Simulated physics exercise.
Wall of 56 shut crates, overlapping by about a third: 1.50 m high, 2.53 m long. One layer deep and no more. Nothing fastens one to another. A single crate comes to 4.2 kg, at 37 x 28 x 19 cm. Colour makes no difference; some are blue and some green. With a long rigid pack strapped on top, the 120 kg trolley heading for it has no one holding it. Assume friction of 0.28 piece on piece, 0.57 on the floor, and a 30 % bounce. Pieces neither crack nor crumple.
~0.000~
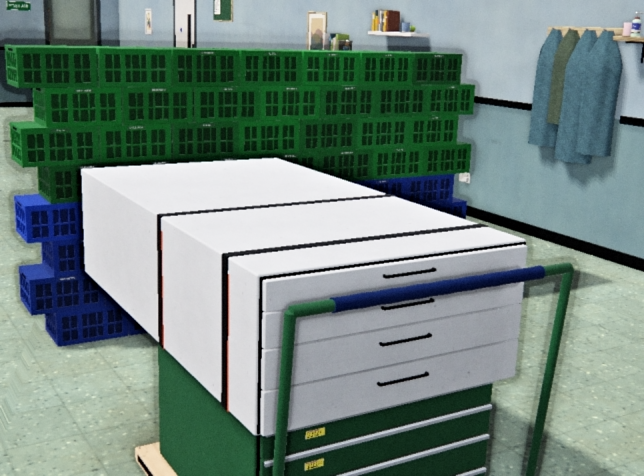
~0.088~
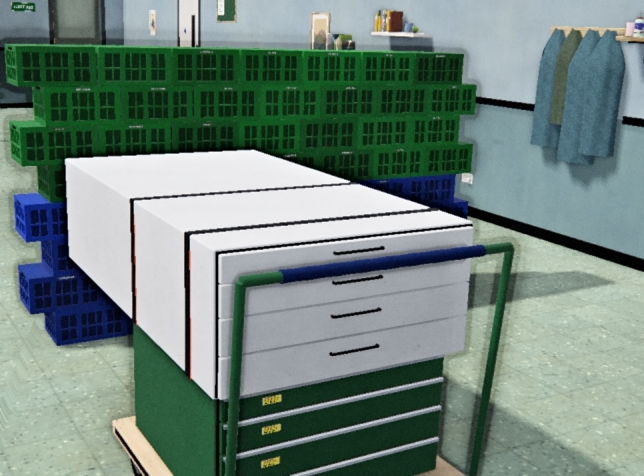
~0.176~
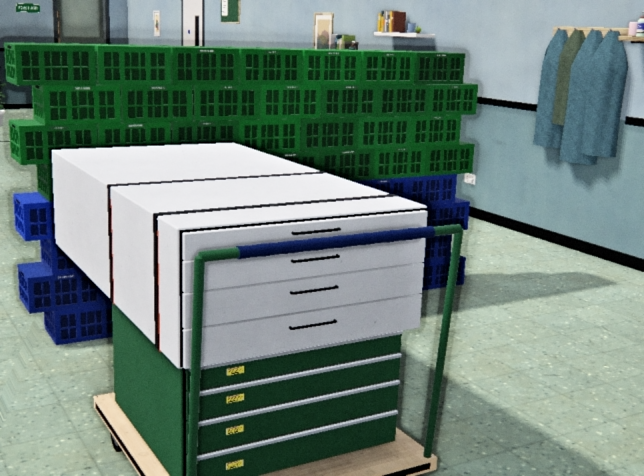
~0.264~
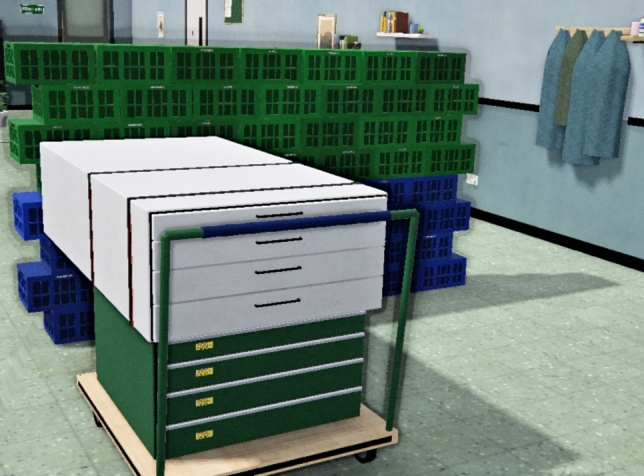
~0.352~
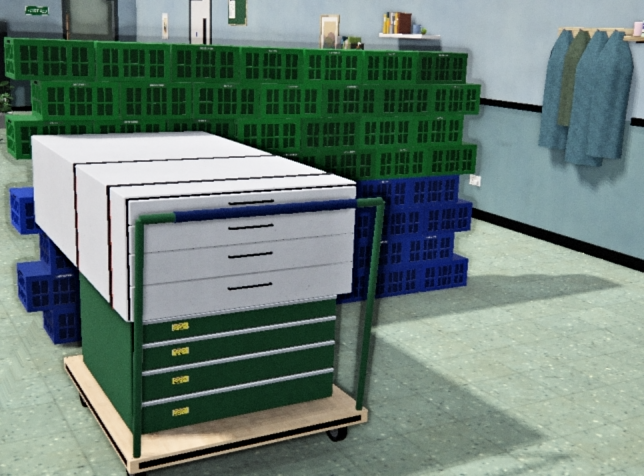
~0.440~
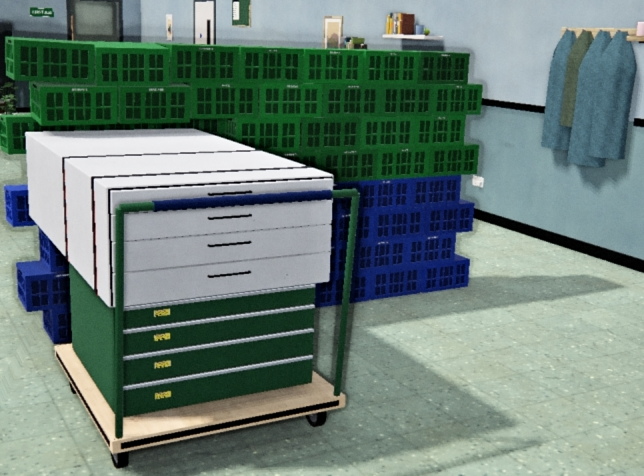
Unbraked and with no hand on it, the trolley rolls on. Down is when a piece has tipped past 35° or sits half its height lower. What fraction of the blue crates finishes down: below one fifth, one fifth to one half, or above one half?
Below one fifth.
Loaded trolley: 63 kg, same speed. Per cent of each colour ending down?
For blue it's 10, for green it's 30 in a hundred.
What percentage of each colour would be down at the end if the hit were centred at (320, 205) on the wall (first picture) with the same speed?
Result - blue: 30 percent, green: 60 percent.
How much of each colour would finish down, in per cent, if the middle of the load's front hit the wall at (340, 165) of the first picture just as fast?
For blue it's 10 per cent, for green 30 per cent.
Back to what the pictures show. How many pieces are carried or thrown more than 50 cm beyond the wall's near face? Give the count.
I'd put it near 16.
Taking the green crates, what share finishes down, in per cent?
Of the green ones, 30 in a hundred finish down.
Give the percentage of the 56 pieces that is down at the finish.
20 %.
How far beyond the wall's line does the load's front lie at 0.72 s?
At that moment, around 65 cm past it.
By 0.72 s, load 66 cm past the wall's line, still rolling; 3 of the 28 blue crates down (8 of 56 in all colours); top blue crate unmoved; top green crate tilted 18°, 9 cm lower.
By 1.14 s, load 1.01 m past the wall's line, still rolling; 3 of the 28 blue crates down (11 of 56 in all colours); top blue crate unmoved; top green crate tilted 39°, 19 cm lower.
When it is over (2.9 s), load 1.07 m past the wall's line, stopped; 3 of the 28 blue crates down (11 of 56 in all colours); top blue crate unmoved; top green crate 26 cm lower. That is 11 per cent. In pixels of the last frame, middles, top blue crate near (374, 191), top green crate near (87, 105).
